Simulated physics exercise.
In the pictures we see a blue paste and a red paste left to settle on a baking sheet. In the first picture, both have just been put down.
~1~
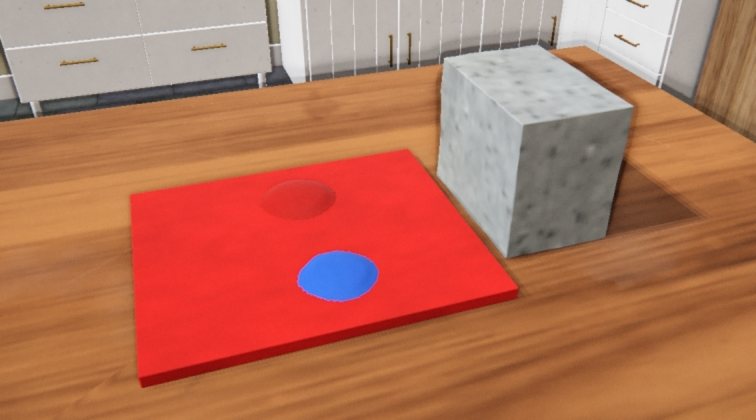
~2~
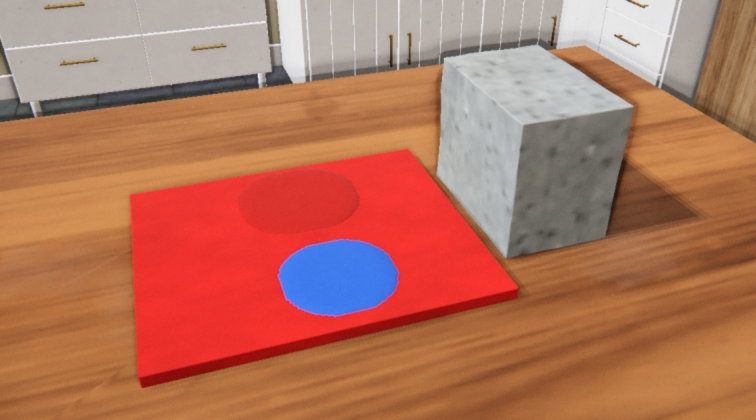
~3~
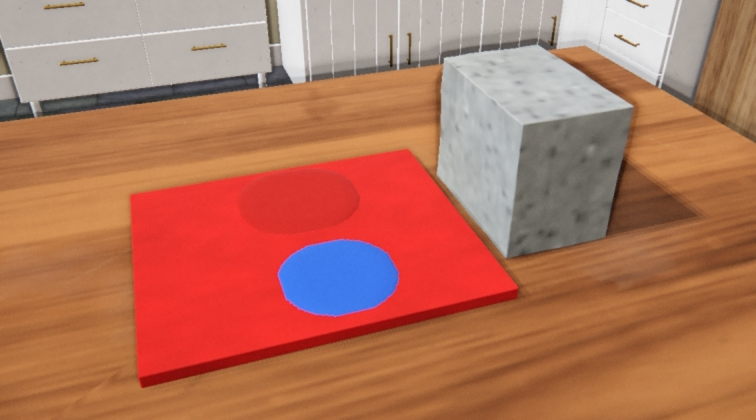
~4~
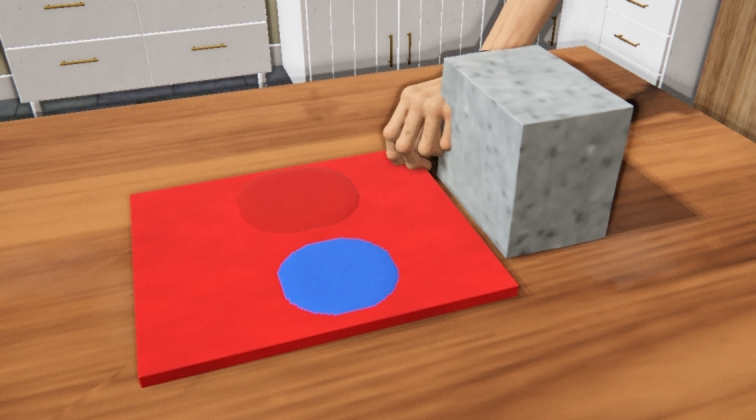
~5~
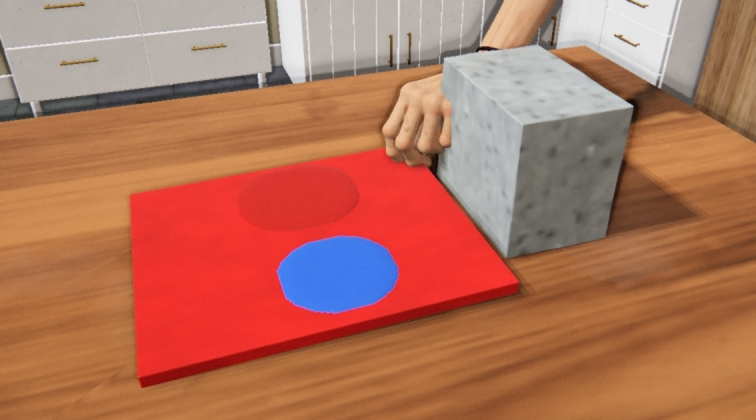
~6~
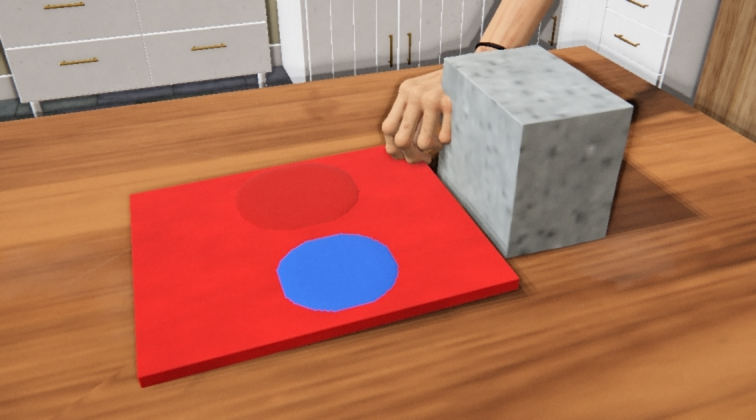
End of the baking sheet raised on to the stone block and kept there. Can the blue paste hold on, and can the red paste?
My prediction: Watch the blue paste trickle down and drop off, watch the red paste trickle down and drop off.
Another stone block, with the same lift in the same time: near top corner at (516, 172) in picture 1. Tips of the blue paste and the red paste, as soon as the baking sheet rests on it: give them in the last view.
Tips, last view: First (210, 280), second (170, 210).
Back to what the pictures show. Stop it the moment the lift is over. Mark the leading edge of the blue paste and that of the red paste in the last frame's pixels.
In the last view, the first is close to (167, 291) and the second close to (135, 222).
Shortly, slope about 30°; the blue paste has crept down a long way; the red paste has crept down a long way.
Then, the blue paste is dripping off the low end; the red paste is dripping off the low end.
At the finish, slope about 30°; the blue paste is dripping off the low end; the red paste is dripping off the low end.
